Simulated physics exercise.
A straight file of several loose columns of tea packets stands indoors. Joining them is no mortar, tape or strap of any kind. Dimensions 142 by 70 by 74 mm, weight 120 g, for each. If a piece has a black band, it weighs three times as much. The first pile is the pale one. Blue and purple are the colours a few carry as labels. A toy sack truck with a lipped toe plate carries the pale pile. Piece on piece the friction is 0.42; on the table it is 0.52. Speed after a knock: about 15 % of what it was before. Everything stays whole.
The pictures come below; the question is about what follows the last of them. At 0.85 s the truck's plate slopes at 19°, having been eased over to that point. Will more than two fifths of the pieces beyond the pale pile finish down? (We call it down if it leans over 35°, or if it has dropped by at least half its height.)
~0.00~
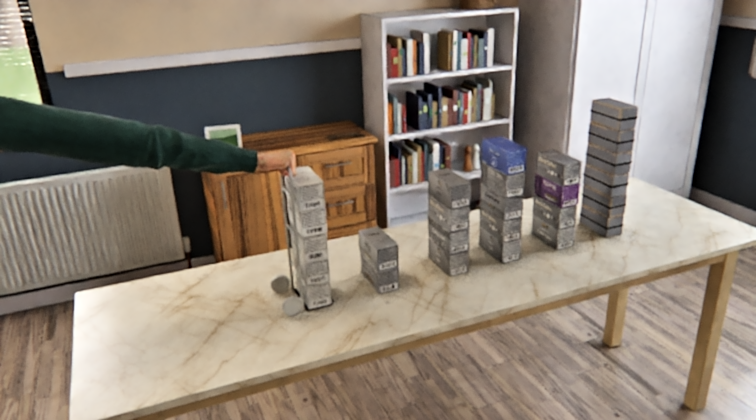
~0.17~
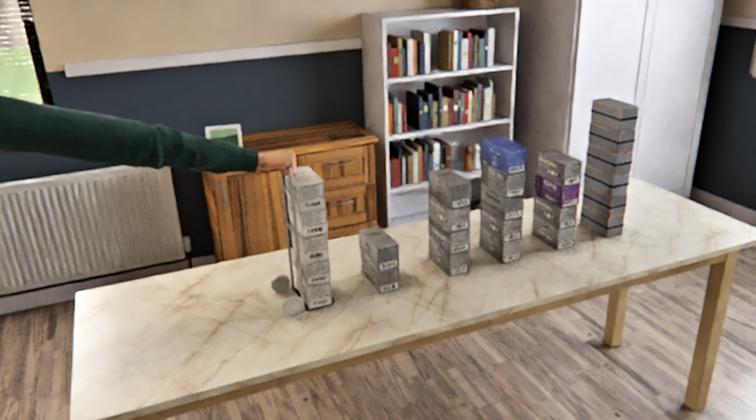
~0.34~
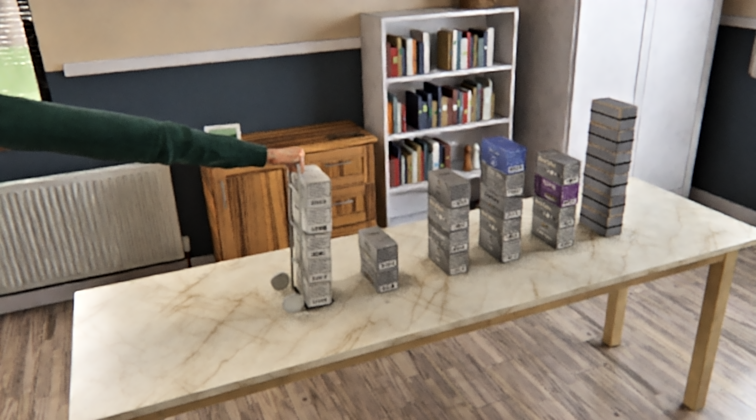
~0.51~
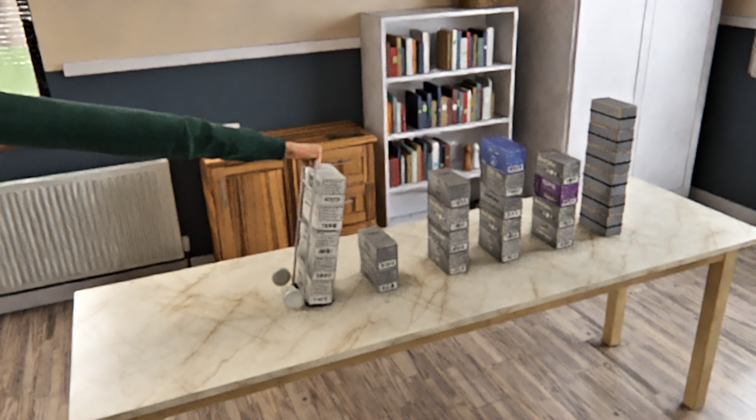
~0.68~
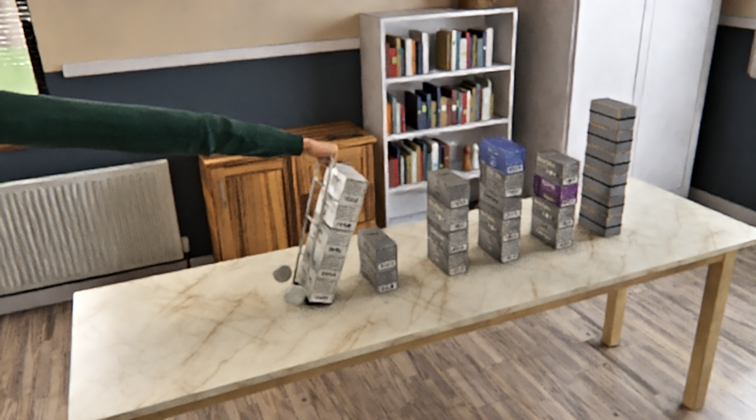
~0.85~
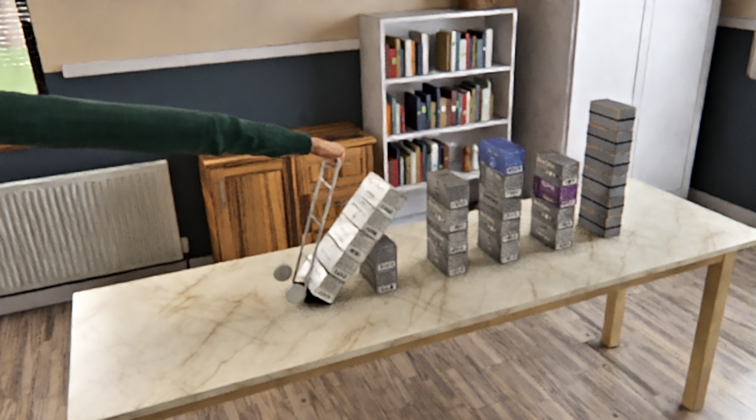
No, fewer than two fifths do.
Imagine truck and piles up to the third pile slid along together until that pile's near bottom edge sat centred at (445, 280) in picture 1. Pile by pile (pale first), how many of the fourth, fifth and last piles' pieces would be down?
Pile by pile, you'd see fourth at 0, fifth at 0 and last at 0 down.
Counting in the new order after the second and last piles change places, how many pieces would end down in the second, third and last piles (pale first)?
Down per pile: Second 0, third 0, last 0.
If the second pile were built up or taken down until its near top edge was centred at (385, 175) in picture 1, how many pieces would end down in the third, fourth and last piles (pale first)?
Down by pile: Third 3, fourth 5, last 6.
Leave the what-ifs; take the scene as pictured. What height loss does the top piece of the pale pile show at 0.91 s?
About 10 cm.
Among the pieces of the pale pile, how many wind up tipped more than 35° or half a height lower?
I count 5 pale pieces.
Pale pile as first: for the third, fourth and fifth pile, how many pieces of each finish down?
For the third pile 0, for the fourth pile 0, for the fifth pile 0.
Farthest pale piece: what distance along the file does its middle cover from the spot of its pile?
38 cm.
After 0.91 s, 5 of the pale pile down; none of the 21 other packets down, 1 disturbed.
After 1.00 s, 4 of the pale pile down; none of the 21 other packets down, 2 disturbed.
After 1.10 s, 5 of the pale pile down; none of the 21 other packets down, 5 disturbed.
In the end (1.9 s), 5 of the pale pile down; none of the 21 other packets down, 6 disturbed; purple packet unmoved; blue packet unmoved. That is 0 per cent. From the last view, middles, purple packet near (555, 190), blue packet near (502, 156).
